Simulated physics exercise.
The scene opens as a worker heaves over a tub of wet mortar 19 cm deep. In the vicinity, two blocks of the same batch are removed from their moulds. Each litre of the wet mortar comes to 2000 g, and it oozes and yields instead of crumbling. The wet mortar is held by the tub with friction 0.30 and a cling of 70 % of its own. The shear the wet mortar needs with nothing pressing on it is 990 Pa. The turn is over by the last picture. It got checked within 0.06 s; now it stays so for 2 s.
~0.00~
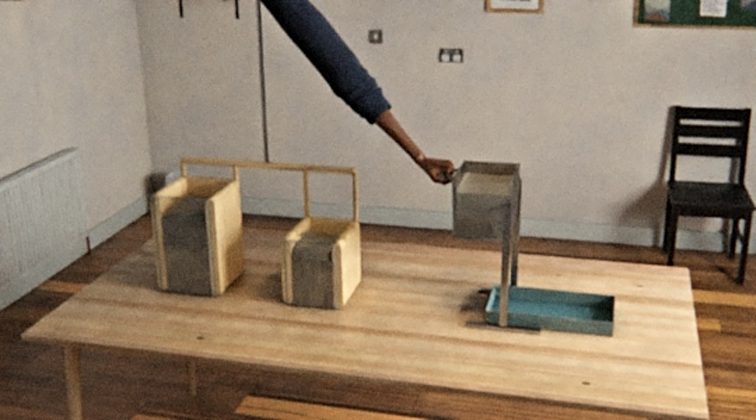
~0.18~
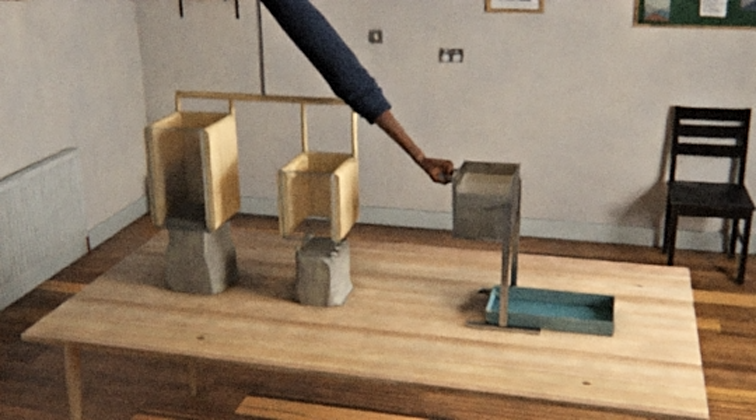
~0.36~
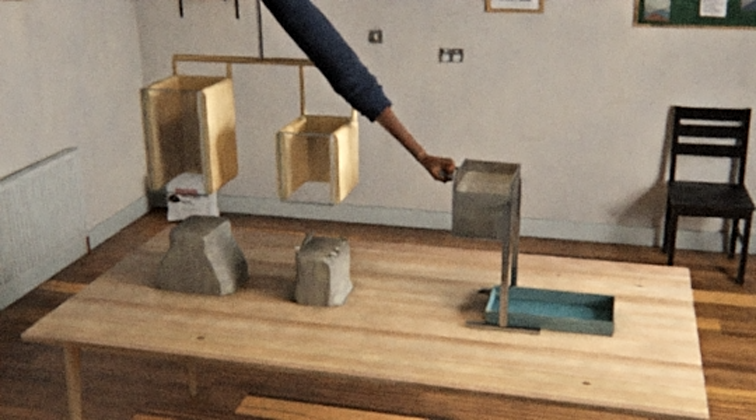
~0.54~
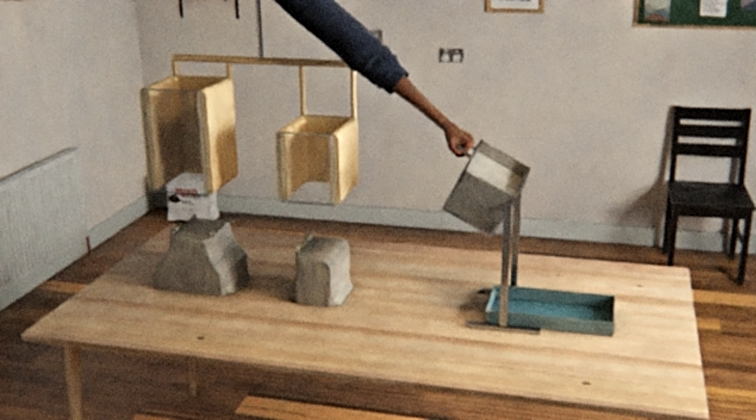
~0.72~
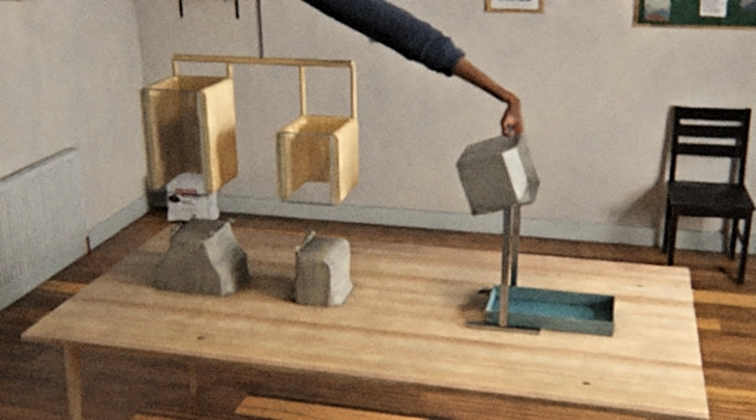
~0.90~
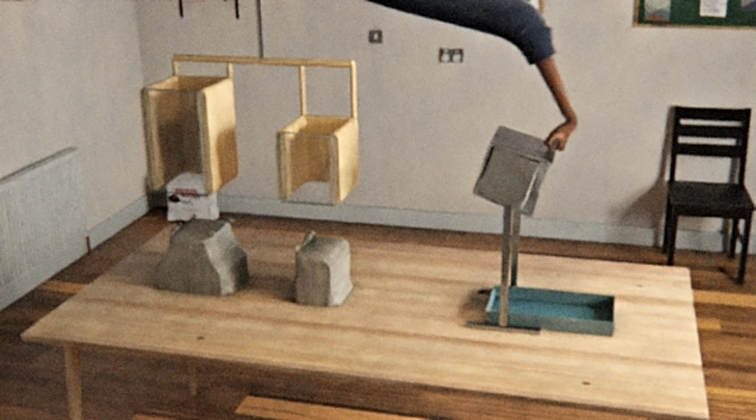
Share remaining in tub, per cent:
Near 38 percent.
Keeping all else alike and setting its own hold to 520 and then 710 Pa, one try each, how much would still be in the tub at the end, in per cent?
Expect about 35 in a hundred, then about 35 in a hundred.
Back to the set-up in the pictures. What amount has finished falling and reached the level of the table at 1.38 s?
Down at that time: Approx. 0 %.
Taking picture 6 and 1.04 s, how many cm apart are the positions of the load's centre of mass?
It has moved close to 3 cm.
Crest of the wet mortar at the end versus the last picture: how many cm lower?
9 cm or so.
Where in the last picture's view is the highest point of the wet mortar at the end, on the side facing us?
Around (506, 179).
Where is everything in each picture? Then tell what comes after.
In the first frame, handle-side rim at (455, 180), tilt 0 degrees; crest of the wet mortar at (462, 192); block heights 30 cm, 19 cm (left to right).
In the second frame, handle-side rim at (455, 180), tilt 0 degrees; crest of the wet mortar at (462, 192); block heights 28 cm, 19 cm (left to right).
In the third frame, handle-side rim at (456, 178), tilt 2 degrees; crest of the wet mortar at (459, 191); block heights 23 cm, 19 cm (left to right).
In the fourth frame, handle-side rim at (473, 159), tilt 28 degrees; crest of the wet mortar at (469, 172); block heights 22 cm, 19 cm (left to right).
In the fifth frame, handle-side rim at (516, 149), tilt 71 degrees; crest of the wet mortar at (503, 154); block heights 22 cm, 19 cm (left to right).
In the sixth frame, handle-side rim at (551, 165), tilt 107 degrees; crest of the wet mortar at (499, 148); block heights 22 cm, 19 cm (left to right).
After 1.04 s, the tub is at 107 degrees and holds 99 %.
After 1.21 s, the tub is at 107 degrees and holds 72 %.
After 1.38 s, the tub is at 107 degrees and holds 39 %.
After 1.55 s, the tub is at 107 degrees and holds 38 %.
After 2.90 s, the tub is at 107 degrees and holds 38 %.
